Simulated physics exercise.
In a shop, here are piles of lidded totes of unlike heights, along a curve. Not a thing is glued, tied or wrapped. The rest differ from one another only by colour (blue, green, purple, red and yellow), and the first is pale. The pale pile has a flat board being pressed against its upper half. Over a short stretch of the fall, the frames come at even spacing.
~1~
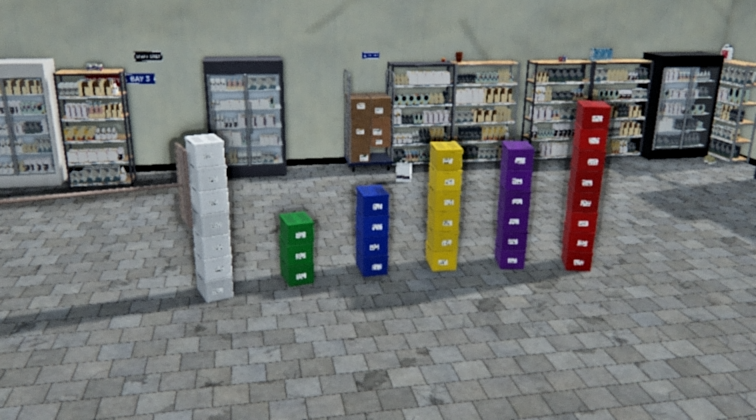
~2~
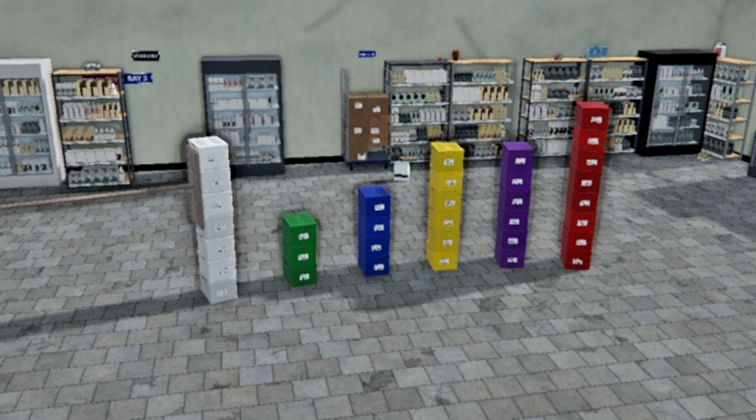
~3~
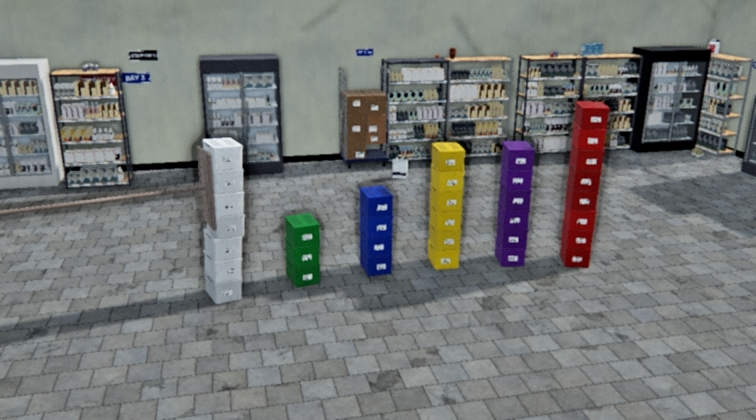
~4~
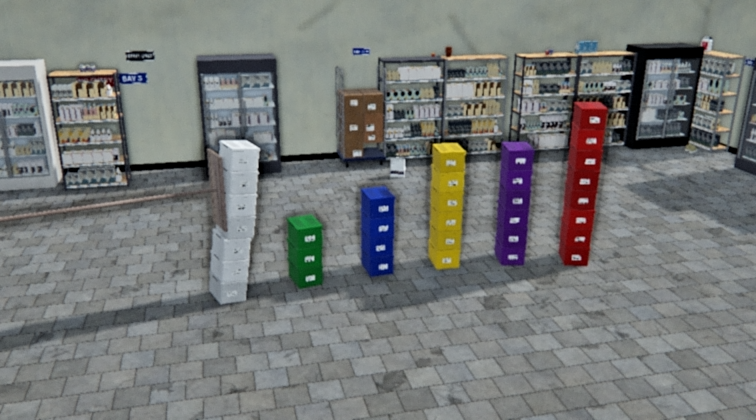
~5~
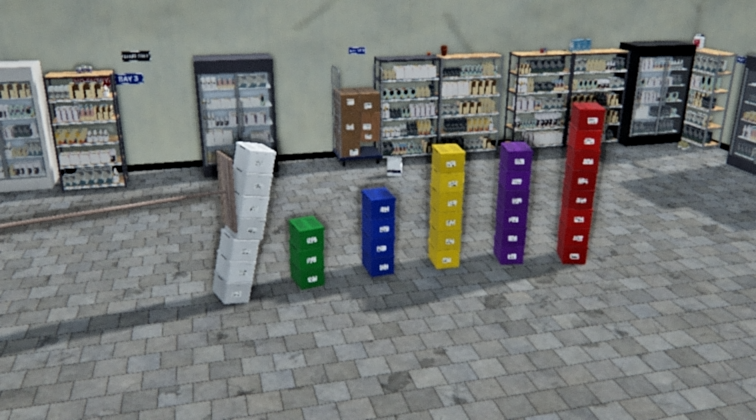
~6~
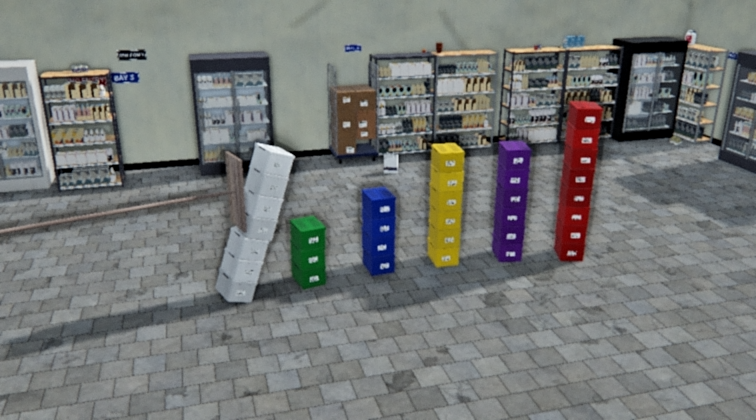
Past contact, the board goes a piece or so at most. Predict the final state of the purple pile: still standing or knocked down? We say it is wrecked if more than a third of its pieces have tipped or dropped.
Still standing.
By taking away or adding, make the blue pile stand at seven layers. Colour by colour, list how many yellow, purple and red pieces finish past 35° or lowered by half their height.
I'd count yellow 0, purple 0 and red 0.
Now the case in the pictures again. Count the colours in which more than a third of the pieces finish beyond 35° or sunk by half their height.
The toll is 1.
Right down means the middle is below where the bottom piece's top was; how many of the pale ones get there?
The pale count is 4.
Soon after the last picture, 7 of the pale pile down; none of the 6 purple totes down (0 of 27 in all colours); top purple tote unmoved.
A little later, 7 of the pale pile down; none of the 6 purple totes down (0 of 27 in all colours); top purple tote unmoved; top blue tote leaning barely.
Later still, 7 of the pale pile down; none of the 6 purple totes down (3 of 27 in all colours); top purple tote unmoved; top blue tote on its side.
At rest, 7 of the pale pile down; none of the 6 purple totes down (3 of 27 in all colours); top purple tote unmoved; top blue tote on its side. As the last picture would show them, middles, top purple tote near (514, 155), top blue tote near (413, 239).
